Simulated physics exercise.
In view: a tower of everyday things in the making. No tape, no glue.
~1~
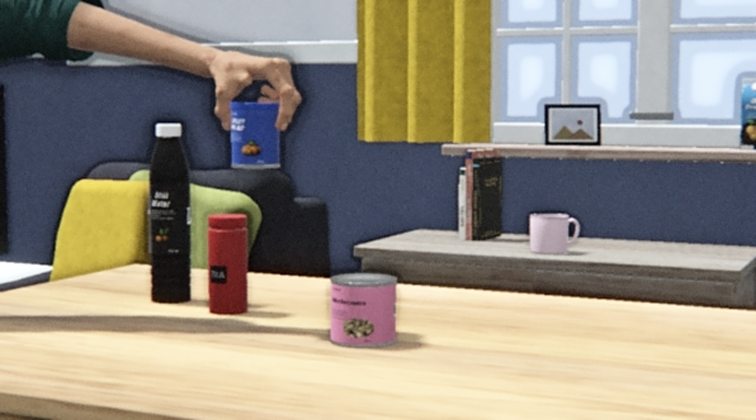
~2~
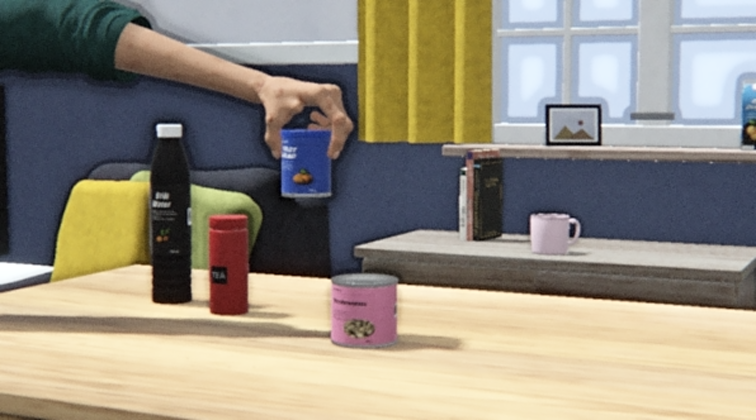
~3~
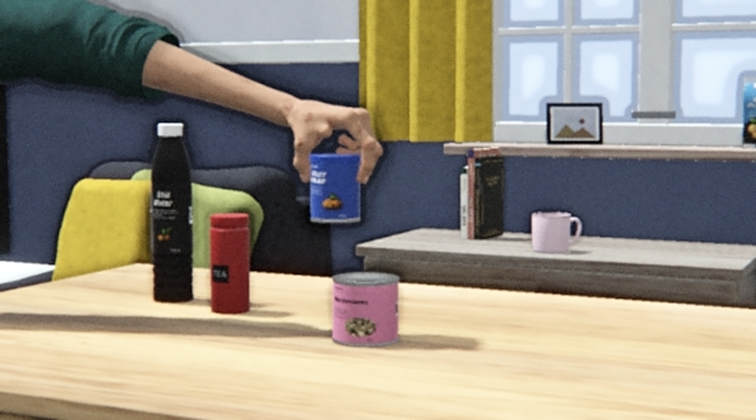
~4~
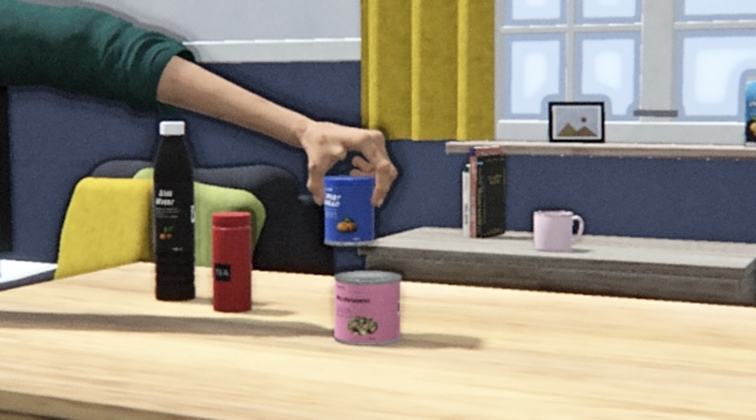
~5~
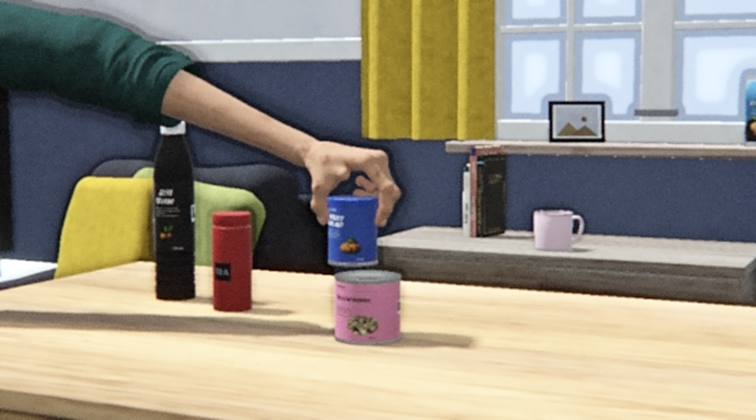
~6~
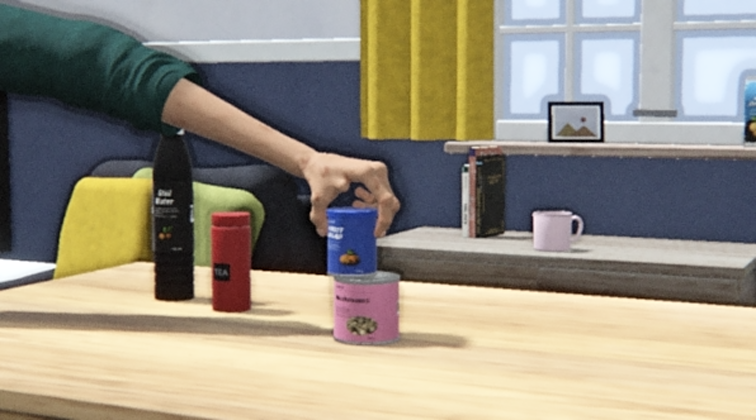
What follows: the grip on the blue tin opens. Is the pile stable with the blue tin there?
Outcome: The pile holds.
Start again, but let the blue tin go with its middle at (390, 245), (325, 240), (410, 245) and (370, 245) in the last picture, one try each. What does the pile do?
In the first case it stays up; in the second case it comes apart; in the third case it gives way; in the fourth case it stays up.
Then, 0.20 s on from there, no change.
Then, 0.60 s on from there, blue tin resting near (352, 243).
In the end, all 4 unmoved. At the end, from the last picture's camera, blue tin near (352, 243). The pile keeps its balance.
